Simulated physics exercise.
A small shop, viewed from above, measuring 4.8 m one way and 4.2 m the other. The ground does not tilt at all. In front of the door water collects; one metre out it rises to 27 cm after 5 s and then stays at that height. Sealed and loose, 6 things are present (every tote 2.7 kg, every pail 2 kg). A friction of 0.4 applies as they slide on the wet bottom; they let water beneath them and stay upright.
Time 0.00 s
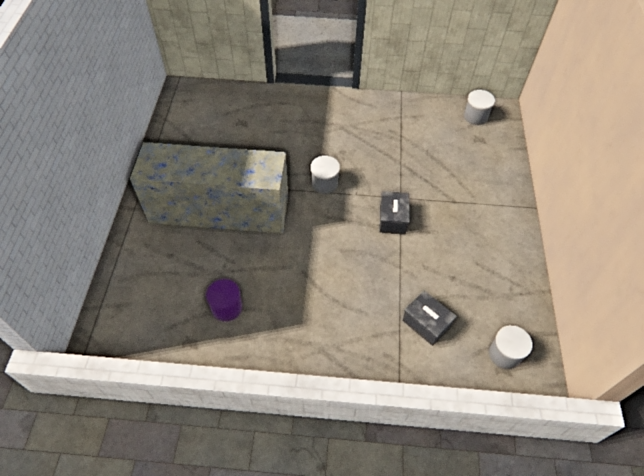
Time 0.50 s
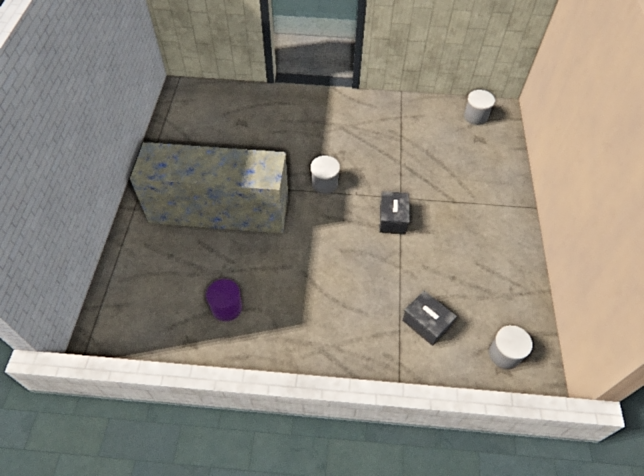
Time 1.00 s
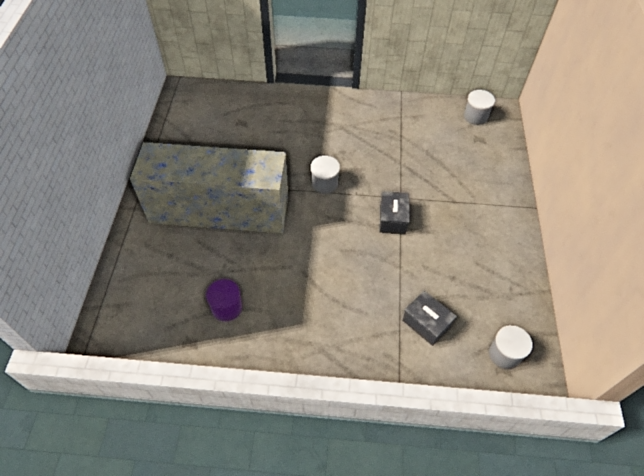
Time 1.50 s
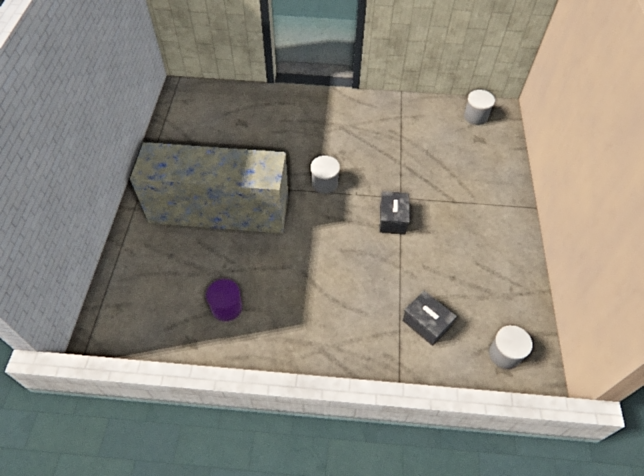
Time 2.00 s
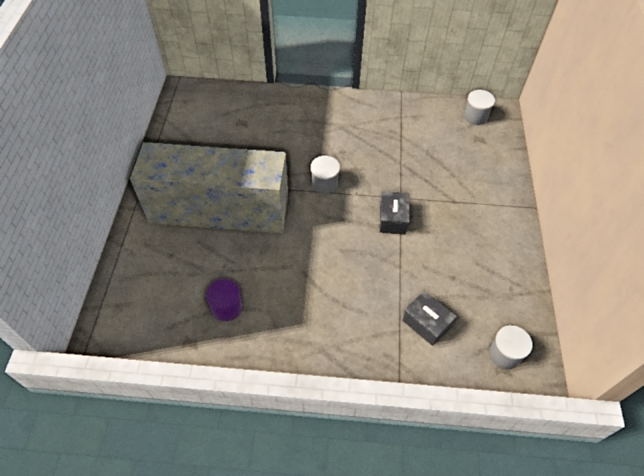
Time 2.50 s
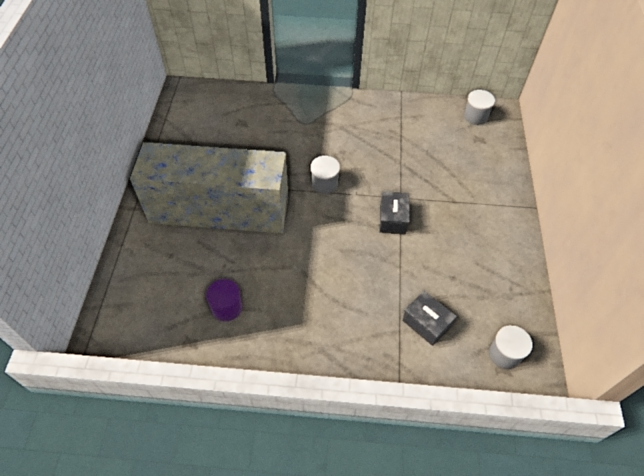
Water spread over the paving outside the low front wall and beyond the doorway, then crept just inside the door, while the purple pail, pale cylinders and dark boxes stayed still.
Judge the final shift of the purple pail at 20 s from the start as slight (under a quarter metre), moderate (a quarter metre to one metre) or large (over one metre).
I'd say it gets moved somewhat.
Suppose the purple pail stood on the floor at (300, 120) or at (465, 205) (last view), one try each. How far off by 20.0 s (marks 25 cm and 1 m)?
Going in order, it gets pushed a long way and then it gets pushed a long way.
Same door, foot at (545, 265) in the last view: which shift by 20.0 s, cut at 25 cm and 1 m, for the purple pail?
In that case the purple pail goes a long way.
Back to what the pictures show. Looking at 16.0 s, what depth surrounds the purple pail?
Around 11 cm.
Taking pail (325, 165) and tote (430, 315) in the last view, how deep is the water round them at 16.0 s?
I'd put it at 17 cm and 15 cm respectively.
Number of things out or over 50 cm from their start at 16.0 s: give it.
Count: 6.
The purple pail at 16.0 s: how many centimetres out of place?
Around 80 centimetres.
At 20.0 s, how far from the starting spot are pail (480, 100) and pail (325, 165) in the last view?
Net displacement, in order: 140 cm; 250 cm.
After 4.0 s the purple pail is near (223, 293), 0.0 m from its start, aground; 0 afloat.
After 9.0 s the purple pail is near (236, 275), 0.2 m from its start, aground; 4 afloat.
After 16.0 s the purple pail is near (298, 254), 0.8 m from its start, afloat; 6 afloat.
After 20.0 s the purple pail is near (181, 273), 0.4 m from its start, afloat; 6 afloat.
